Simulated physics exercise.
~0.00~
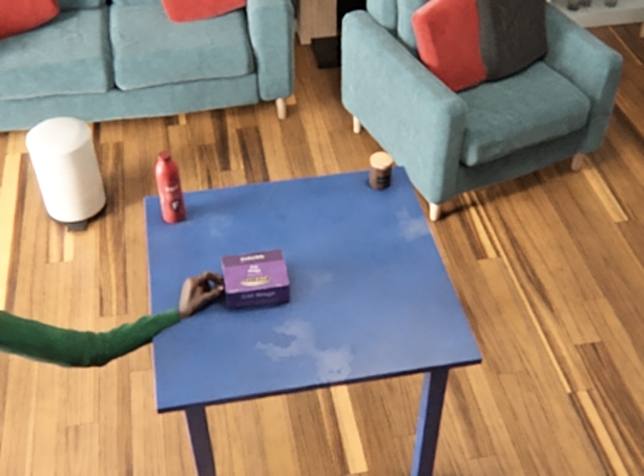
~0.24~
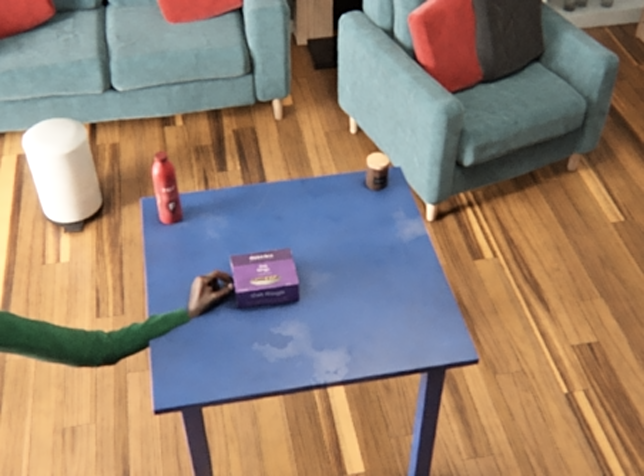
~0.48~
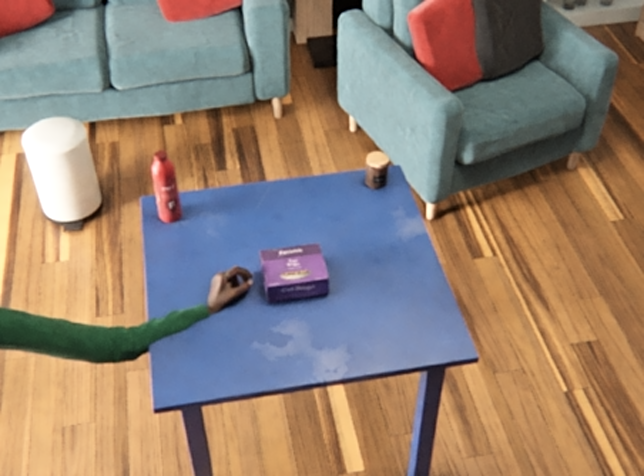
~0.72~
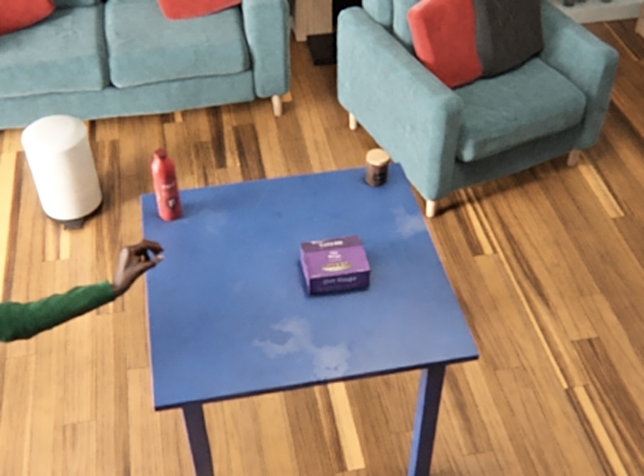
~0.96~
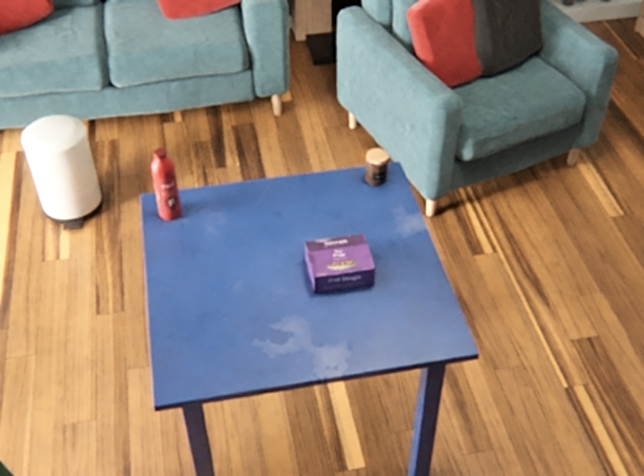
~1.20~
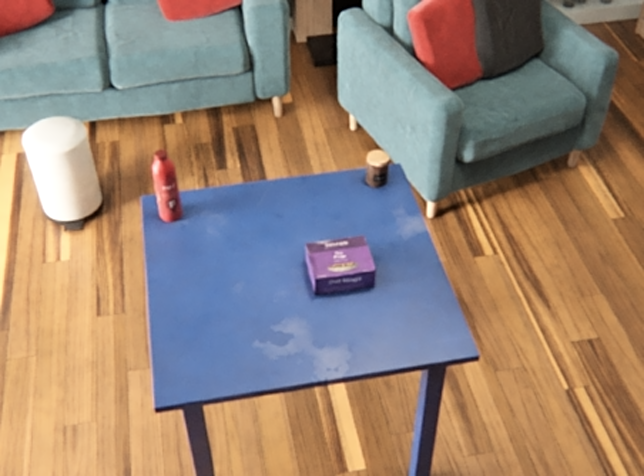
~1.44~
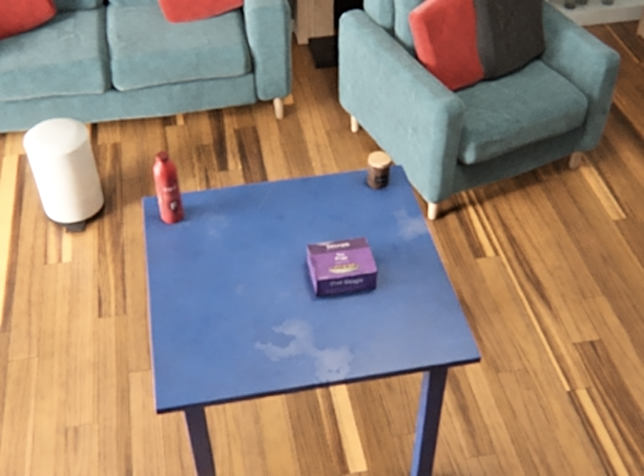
At the start, a hand in a green sleeve reaches in from the left and touches a purple box on a blue table, with a red bottle and a small brown jar standing near the far edge. The hand pushes the box to the right across the table top. It then lets go and draws back to the left while the box keeps sliding right, turning slightly. The arm leaves the view as the box slows to a stop. At the end, the box rests on the table, right of where it began, and the bottle and jar have stayed in place.
